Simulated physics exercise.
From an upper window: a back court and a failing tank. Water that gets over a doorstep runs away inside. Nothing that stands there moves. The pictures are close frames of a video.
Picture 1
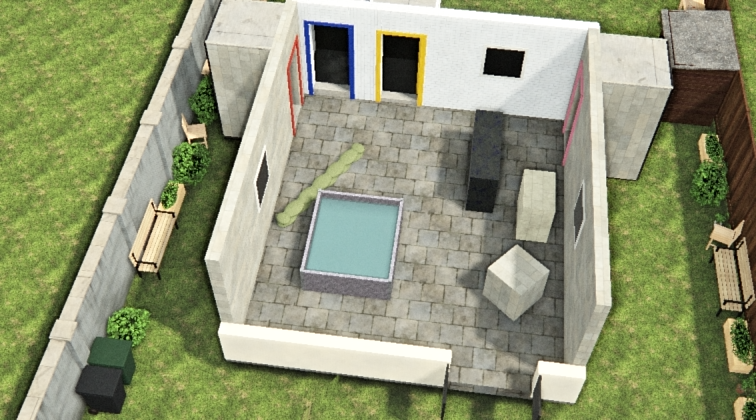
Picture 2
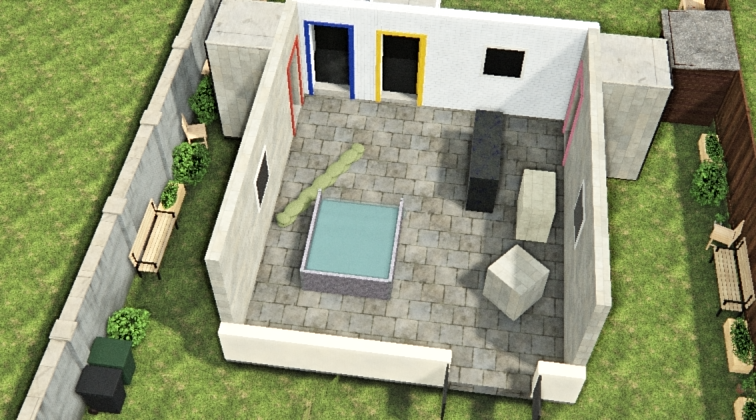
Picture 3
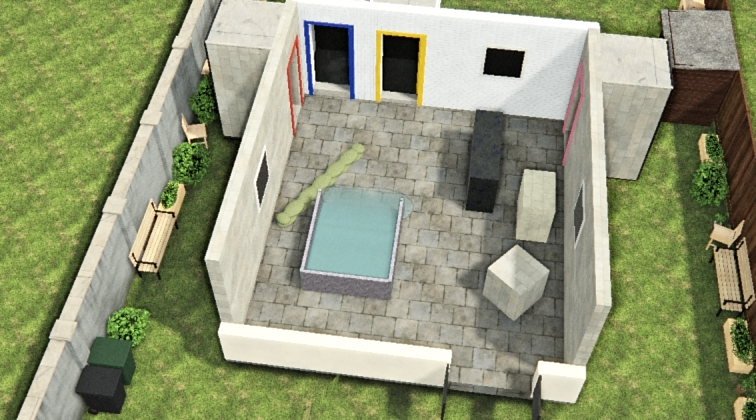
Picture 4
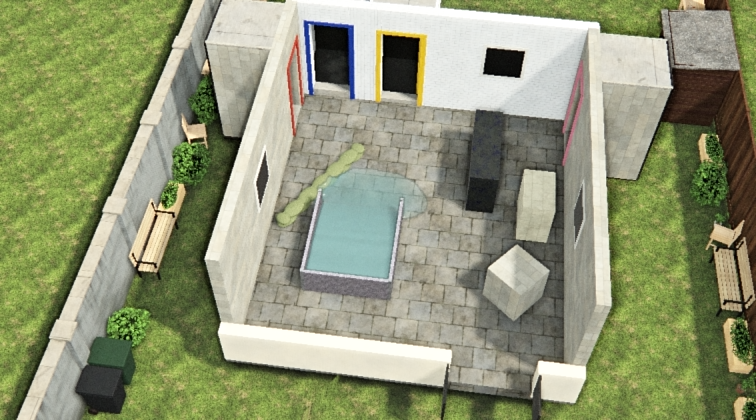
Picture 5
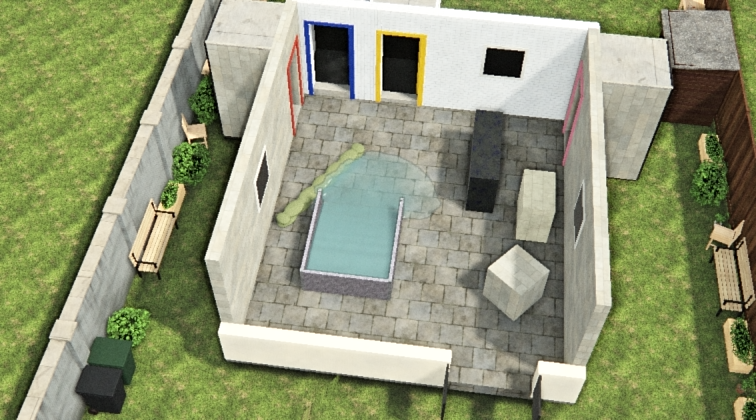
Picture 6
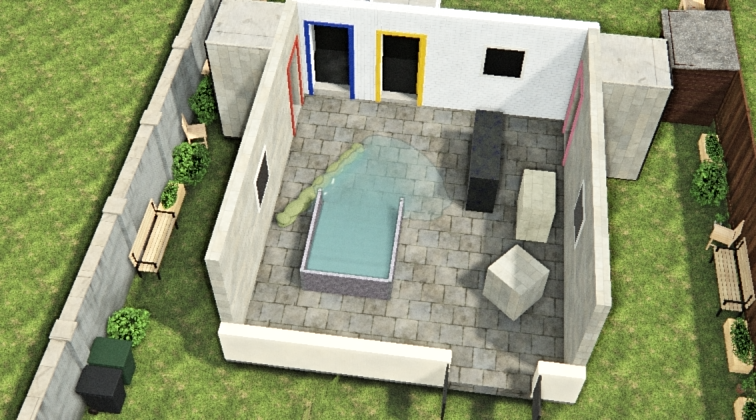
In a walled back court, water in a square tank sat still at first, then poured out over the far side and spread across the grey paving toward the back wall, reaching a pale green strip.
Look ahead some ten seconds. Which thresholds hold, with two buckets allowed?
The blue door holds within the limit; the yellow door floods; the red door floods; the pink door floods.
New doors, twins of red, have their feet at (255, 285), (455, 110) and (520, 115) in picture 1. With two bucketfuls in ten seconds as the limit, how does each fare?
In turn: Stays under, is over, floods.
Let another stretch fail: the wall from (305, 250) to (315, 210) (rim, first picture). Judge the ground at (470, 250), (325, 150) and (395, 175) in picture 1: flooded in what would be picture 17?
One after the other: Not flooded, awash, dry.
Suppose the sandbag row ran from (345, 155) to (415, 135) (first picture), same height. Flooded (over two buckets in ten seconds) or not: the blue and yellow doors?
Then: The blue door holds; the yellow door keeps below it.
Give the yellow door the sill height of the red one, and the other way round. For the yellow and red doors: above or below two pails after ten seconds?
The yellow one passes that mark; the red one lets less in.
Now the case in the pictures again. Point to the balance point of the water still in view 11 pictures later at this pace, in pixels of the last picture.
I would point to (380, 194).
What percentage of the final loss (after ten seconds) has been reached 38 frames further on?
About 70 per cent.
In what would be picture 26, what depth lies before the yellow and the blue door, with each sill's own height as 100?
About 130 and 20 per cent.
A moment on, water covers 25 % of the floor; the blue door not reached, the yellow door under two buckets in, the red door not reached, the pink door not reached.
Next, water covers 35 % of the floor; the blue door wet at the sill, nothing in, the yellow door over two buckets in, the red door not reached, the pink door not reached.
Then, water covers 45 % of the floor; the blue door wet at the sill, nothing in, the yellow door far over two buckets in, the red door wet at the sill, nothing in, the pink door under two buckets in.
Later, water covers 65 % of the floor; the blue door wet at the sill, nothing in, the yellow door far over two buckets in, the red door over two buckets in, the pink door over two buckets in.
In the end, water covers 90 % of the floor; the blue door wet at the sill, nothing in, the yellow door far over two buckets in, the red door far over two buckets in, the pink door over two buckets in.
